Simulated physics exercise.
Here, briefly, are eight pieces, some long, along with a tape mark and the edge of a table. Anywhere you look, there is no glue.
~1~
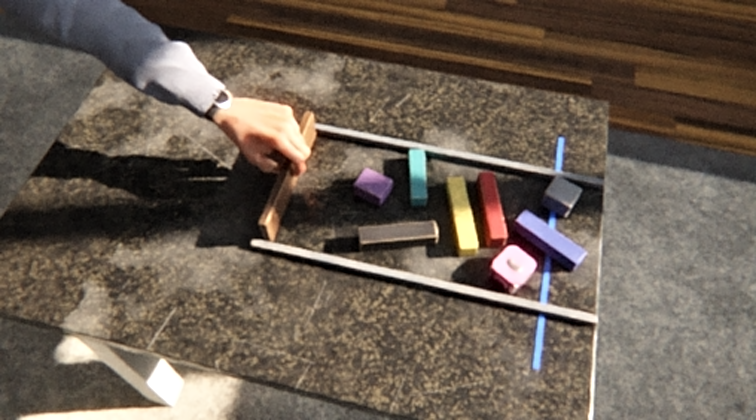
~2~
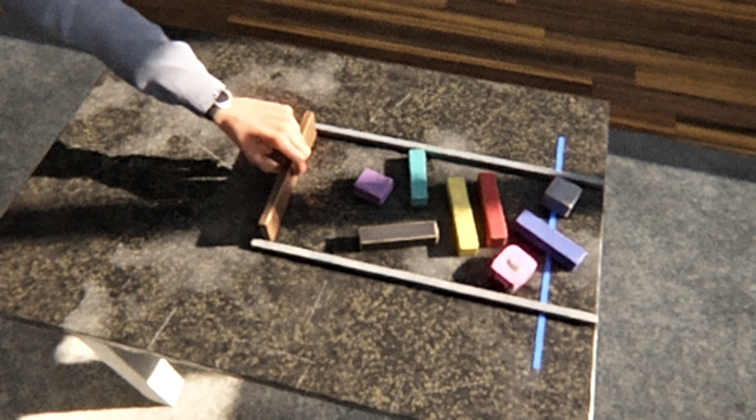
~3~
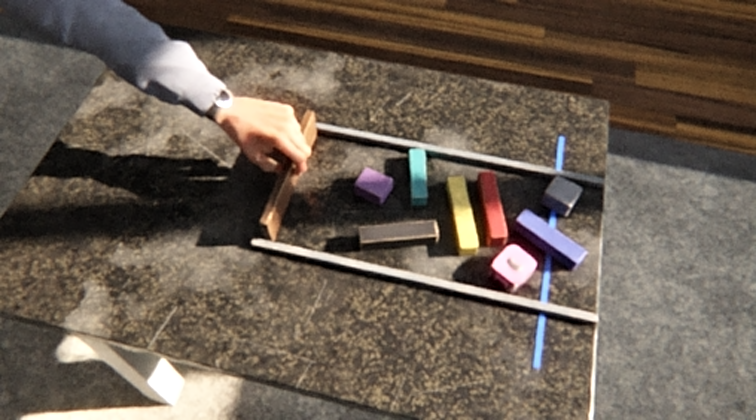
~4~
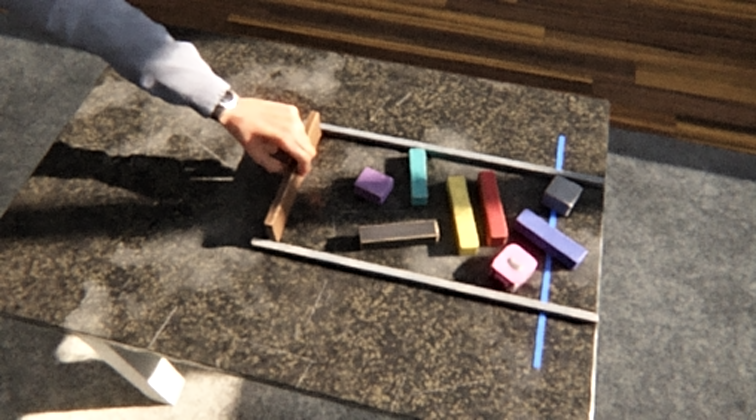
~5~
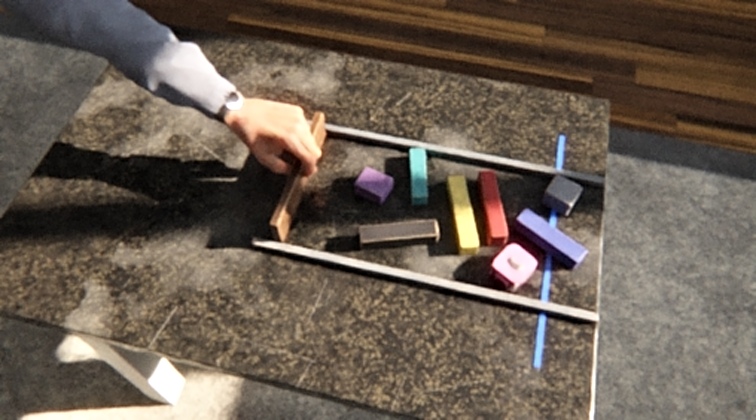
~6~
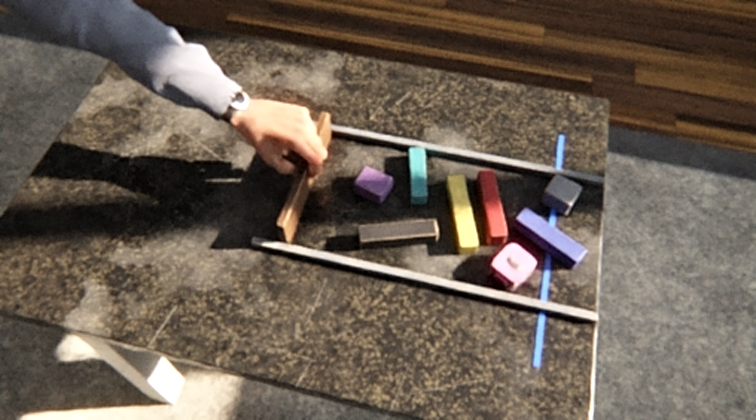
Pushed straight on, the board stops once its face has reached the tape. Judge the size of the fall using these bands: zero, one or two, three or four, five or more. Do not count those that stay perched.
Three or four come down.
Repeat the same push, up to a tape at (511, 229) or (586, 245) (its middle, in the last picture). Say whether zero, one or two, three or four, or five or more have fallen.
Taking the two tapes in that order, the answers are one to two and 5 or more.
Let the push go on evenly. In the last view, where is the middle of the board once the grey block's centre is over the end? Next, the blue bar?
Middle: Roughly (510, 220); roughly (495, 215).
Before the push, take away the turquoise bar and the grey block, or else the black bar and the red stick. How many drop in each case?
2 in the first case and 1 in the second.
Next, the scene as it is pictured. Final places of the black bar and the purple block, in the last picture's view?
Taking them in turn, first comes (583, 258), then (569, 224).
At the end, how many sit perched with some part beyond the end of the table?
The total would be 3.
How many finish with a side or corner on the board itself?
At rest, 2 are in contact.
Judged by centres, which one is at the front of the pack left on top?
Closest at the end: The pink case.
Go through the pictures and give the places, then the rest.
In the first picture, grey block (561, 197); blue bar (549, 240); pink case (512, 270); board (290, 175); tape (550, 240).
In the second picture, blue bar (549, 240); turquoise bar (418, 177).
In the third picture, pink case (513, 269); red stick (491, 208).
In the fourth picture, grey block (561, 196); board (295, 175).
In the fifth picture, blue bar (549, 239); purple block (374, 186).
In the sixth picture, grey block (561, 195); blue bar (549, 238); pink case (513, 267); board (306, 176); tape (551, 237).
Soon after, none off yet; grey block at rest near (561, 195); blue bar at rest near (549, 238); pink case at rest near (513, 267).
Then, none off yet; grey block at rest near (562, 194); blue bar moved a little near (565, 235); pink case at rest near (517, 271).
Further on, one off so far; grey block moved well along near (609, 193); blue bar on its side near (618, 260); pink case moved about its own width near (550, 280).
At rest, the number that fall off is three or four; fallen, yellow bar, red stick, blue bar and grey block.
